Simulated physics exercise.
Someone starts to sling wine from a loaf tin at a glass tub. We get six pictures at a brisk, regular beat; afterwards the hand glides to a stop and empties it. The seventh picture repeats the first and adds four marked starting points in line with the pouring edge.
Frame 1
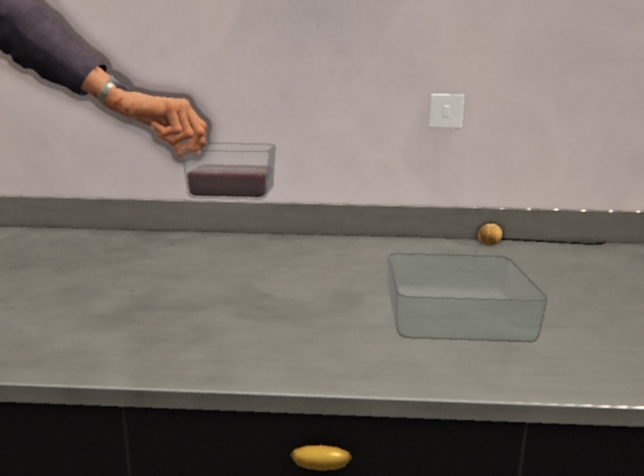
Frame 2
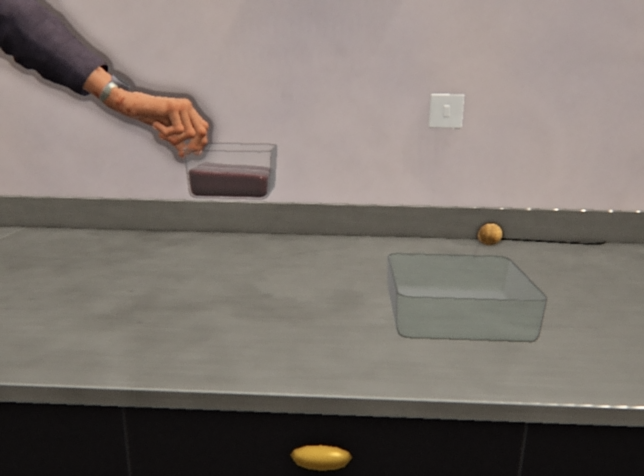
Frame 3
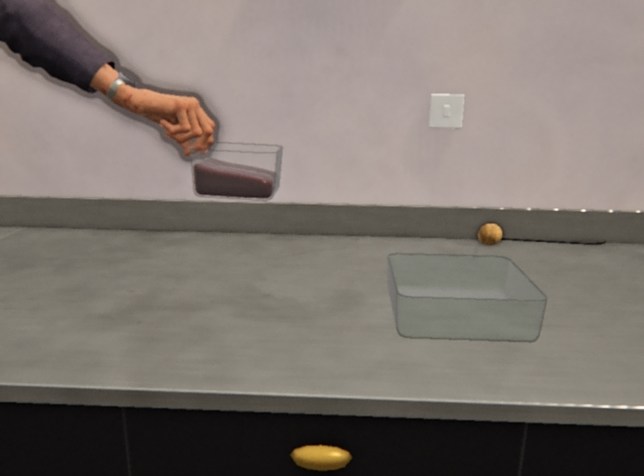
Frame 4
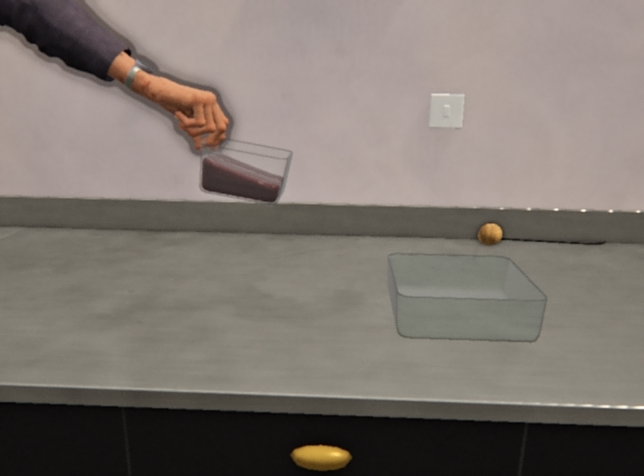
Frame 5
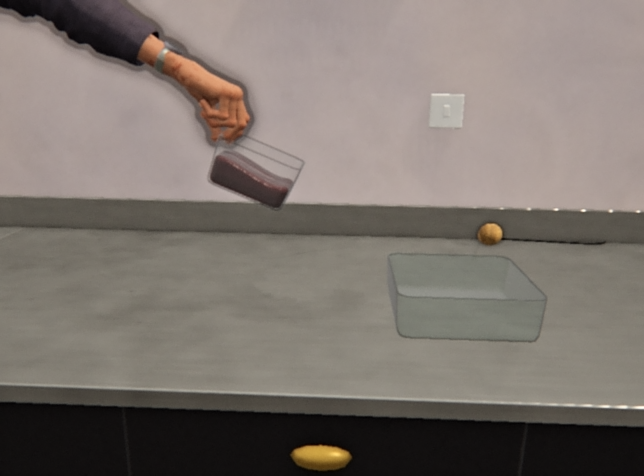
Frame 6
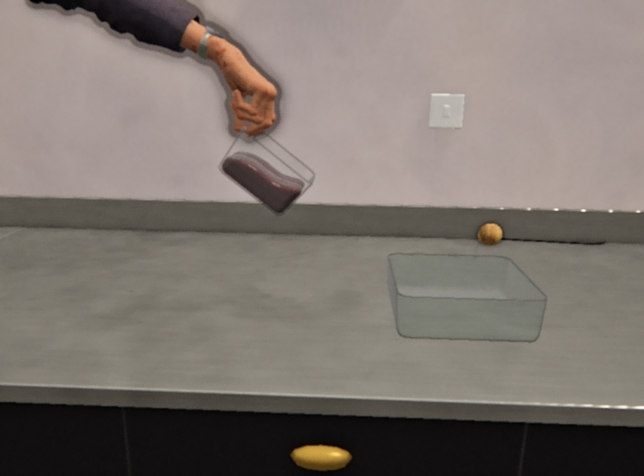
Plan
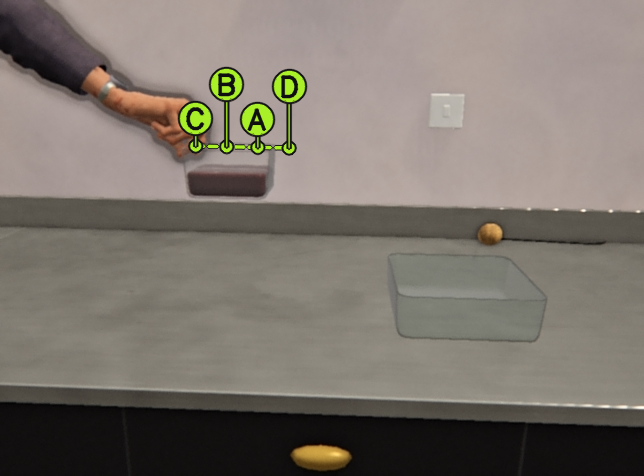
A hand holds a clear container of dark red liquid and tilts it steadily rightward.
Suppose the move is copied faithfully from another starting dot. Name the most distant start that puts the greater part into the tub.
Take D.
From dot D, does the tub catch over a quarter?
Yes.
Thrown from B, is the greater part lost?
Yes, it does.
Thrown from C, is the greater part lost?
Yes, it does.
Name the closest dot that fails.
That is dot A.
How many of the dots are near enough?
One.
On the marked copy, A at (257, 147); B at (226, 146); C at (195, 146); D at (289, 148).
With A, about 15 % lands in the tub, 81 % falls short and 4 % goes beside or beyond.
With B, about 0 % lands in the tub, 100 % falls short.
With C, about 0 % lands in the tub, 100 % falls short.
With D, about 69 % lands in the tub, 15 % falls short and 16 % goes beside or beyond.
